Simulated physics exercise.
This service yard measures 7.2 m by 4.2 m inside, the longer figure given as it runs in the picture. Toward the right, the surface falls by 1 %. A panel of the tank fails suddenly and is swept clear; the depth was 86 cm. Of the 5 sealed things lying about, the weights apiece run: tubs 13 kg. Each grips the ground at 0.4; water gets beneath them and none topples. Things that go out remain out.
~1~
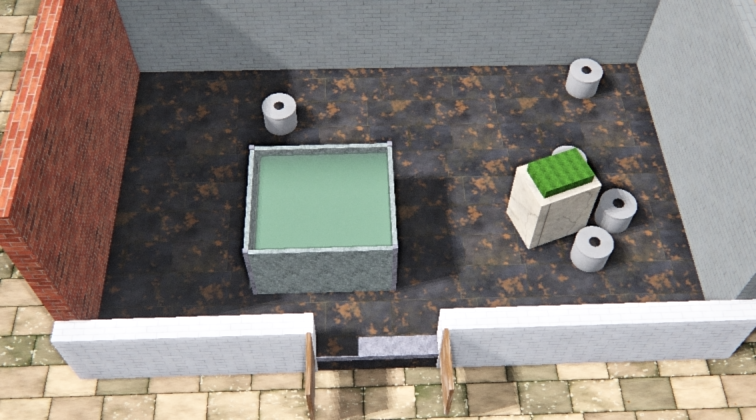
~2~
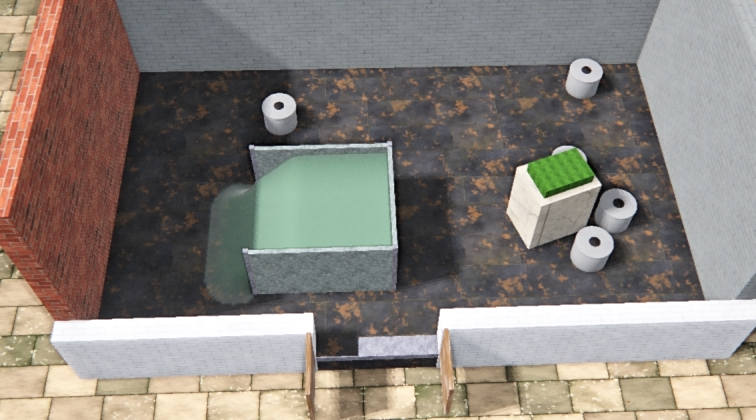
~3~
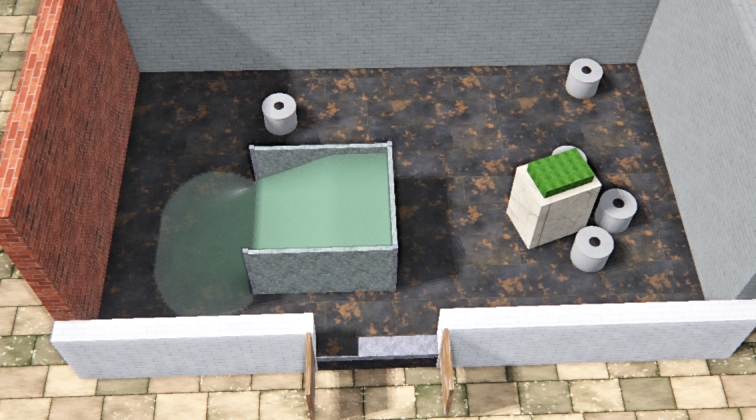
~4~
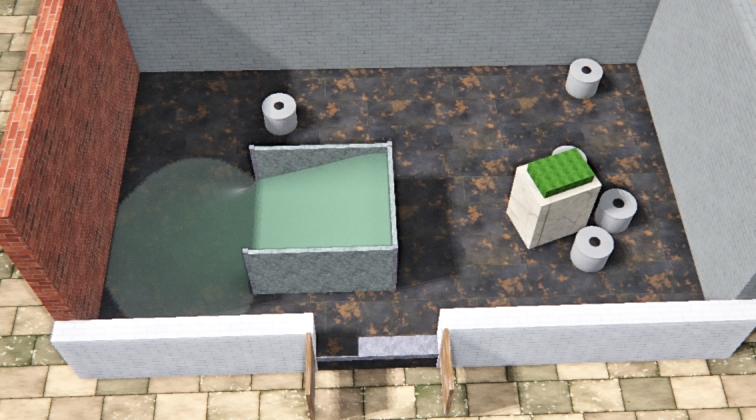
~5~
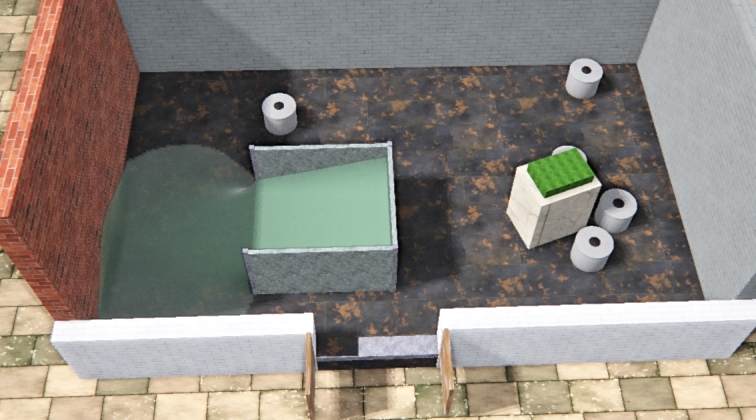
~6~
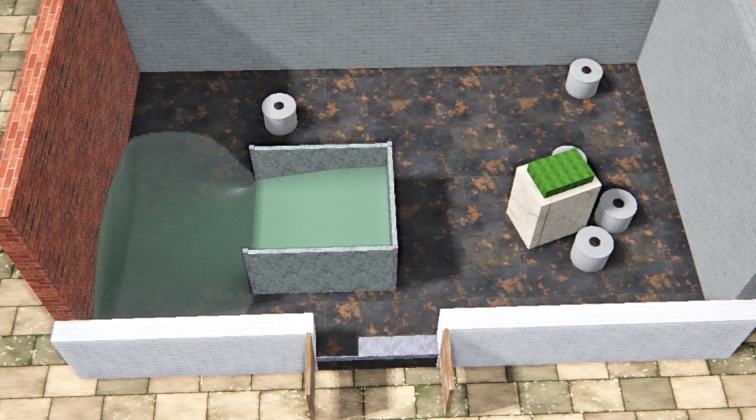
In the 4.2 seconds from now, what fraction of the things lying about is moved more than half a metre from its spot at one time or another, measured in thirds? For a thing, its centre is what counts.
It is between one and two thirds.
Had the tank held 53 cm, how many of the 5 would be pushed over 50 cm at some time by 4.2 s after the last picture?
Result: 0.
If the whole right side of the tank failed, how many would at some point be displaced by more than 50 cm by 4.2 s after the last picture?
Then the count would be 4.
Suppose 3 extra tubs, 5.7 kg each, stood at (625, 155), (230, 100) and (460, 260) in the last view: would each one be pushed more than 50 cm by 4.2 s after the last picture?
Reading them off in order: Not beyond, clears the mark, not beyond.
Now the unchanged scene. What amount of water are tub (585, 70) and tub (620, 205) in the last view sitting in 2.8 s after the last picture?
Some 0 cm at the first, some 0 cm at the second.
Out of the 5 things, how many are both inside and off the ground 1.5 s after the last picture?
Count at that moment: 0.
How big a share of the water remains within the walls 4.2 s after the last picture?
Around 96 % of the water.
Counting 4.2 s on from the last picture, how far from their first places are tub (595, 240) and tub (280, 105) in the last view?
In that order: 0 cm, 80 cm.
Then, 0.4 s after the last picture 0 of 5 are over 50 cm from their spots; 0 afloat.
Then, 1.5 s after the last picture 0 of 5 are over 50 cm from their spots; 0 afloat.
Then, 2.8 s after the last picture 0 of 5 are over 50 cm from their spots; 0 afloat.
Then, 4.2 s after the last picture 2 of 5 are over 50 cm from their spots, and 2 have been at some point; 1 afloat.
